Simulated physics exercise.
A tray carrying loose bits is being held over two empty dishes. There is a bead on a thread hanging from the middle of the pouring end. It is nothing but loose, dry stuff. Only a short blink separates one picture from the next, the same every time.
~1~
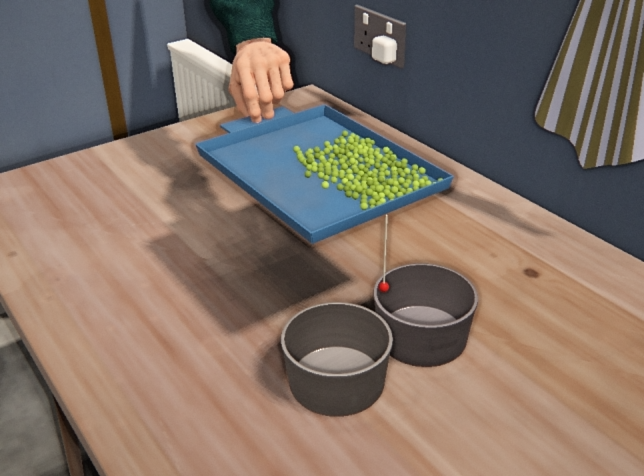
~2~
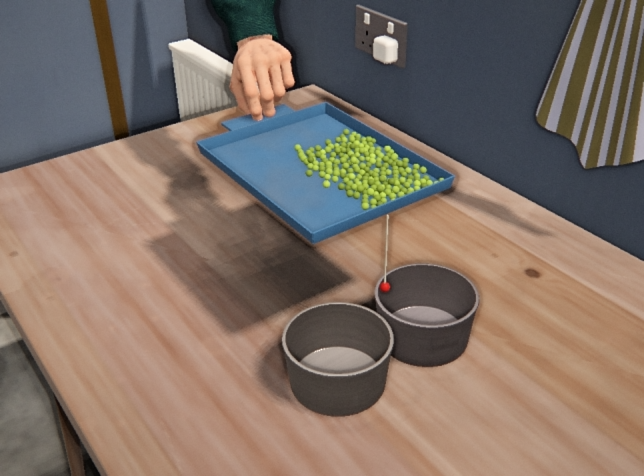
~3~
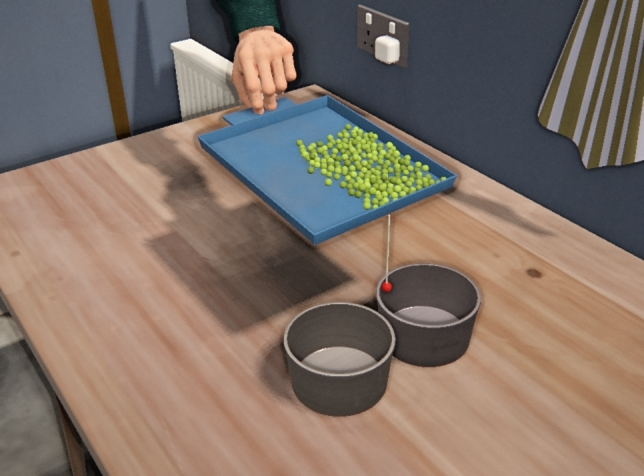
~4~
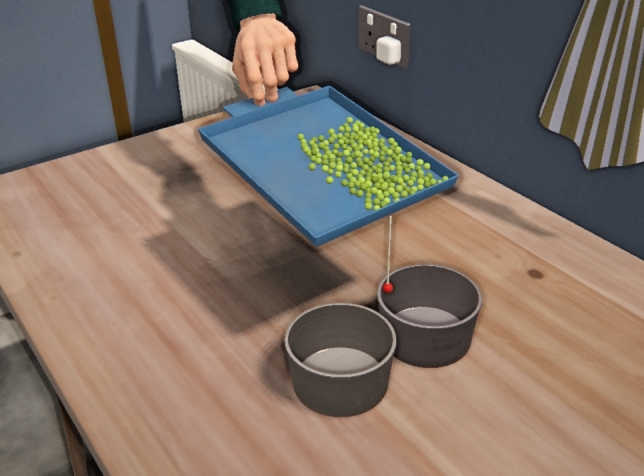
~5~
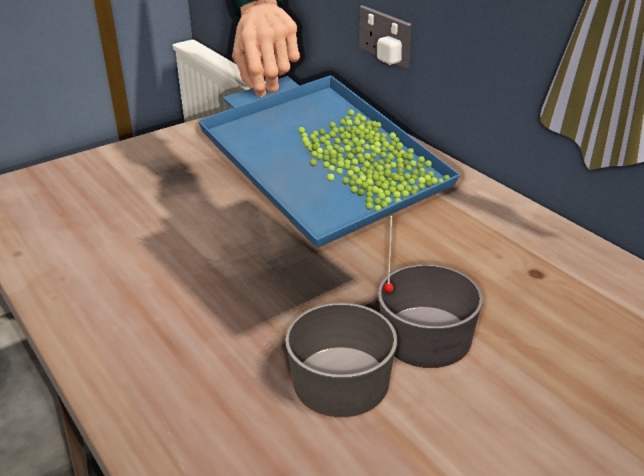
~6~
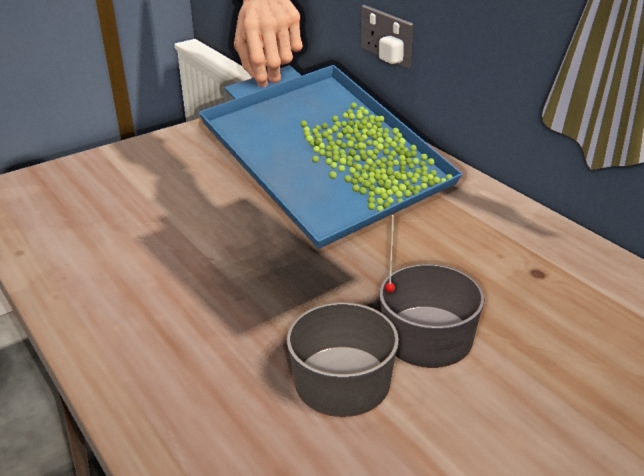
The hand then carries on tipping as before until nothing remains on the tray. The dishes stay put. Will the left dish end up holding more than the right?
Yes, going by this, it mostly spills to the left of the two.
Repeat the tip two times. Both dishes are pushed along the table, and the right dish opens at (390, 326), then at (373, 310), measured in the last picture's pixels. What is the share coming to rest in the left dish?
Around 10 and around 10 per cent, in that order.
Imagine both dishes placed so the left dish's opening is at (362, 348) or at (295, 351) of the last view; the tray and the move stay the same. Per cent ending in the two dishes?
Close to 90 in a hundred, then close to 70 in a hundred.
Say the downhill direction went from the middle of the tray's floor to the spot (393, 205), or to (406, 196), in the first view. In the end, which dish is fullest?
Results - the dish on the right side first, the dish on the right side second.
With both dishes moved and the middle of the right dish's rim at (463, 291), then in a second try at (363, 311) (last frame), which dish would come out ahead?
The dish to the left, then the dish to the right.
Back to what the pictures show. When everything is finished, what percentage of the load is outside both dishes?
My estimate is close to 20 %.
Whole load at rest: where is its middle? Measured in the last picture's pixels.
The centre settles at about (359, 379).
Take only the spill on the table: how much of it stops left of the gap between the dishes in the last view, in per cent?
It comes out at roughly 10 percent.
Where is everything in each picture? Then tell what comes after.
In the first frame, corners of the pouring end (312, 231) and (450, 176), level; middle of the load (365, 170), dried peas; left dish (370, 386); right dish (459, 337); bead on its thread (384, 287).
In the second frame, corners of the pouring end (313, 231) and (451, 176), level; middle of the load (367, 169).
In the third frame, corners of the pouring end (315, 232) and (453, 175), tipped barely, lowest at the left corner; middle of the load (368, 167).
In the fourth frame, corners of the pouring end (317, 235) and (455, 175), tipped a little, lowest at the left corner; middle of the load (370, 164).
In the fifth frame, corners of the pouring end (317, 237) and (456, 174), tipped a little, lowest at the left corner; middle of the load (371, 161).
In the sixth frame, corners of the pouring end (319, 238) and (458, 173), tipped a little, lowest at the left corner; middle of the load (374, 157); left dish (375, 386); right dish (465, 338).
Just after the last frame, tray tipped steeply; every one on the tray.
A moment on, tray tipped right over; roughly half on the tray; about a tenth in the left dish; about a tenth in the right dish; about a tenth outside both; roughly a quarter in the air.
Further on, tray tipped past a quarter turn; roughly two thirds in the left dish; roughly a quarter in the right dish; roughly a quarter outside both.
When it is over, tray tipped past a quarter turn; roughly two thirds in the left dish; roughly a quarter in the right dish; roughly a quarter outside both.
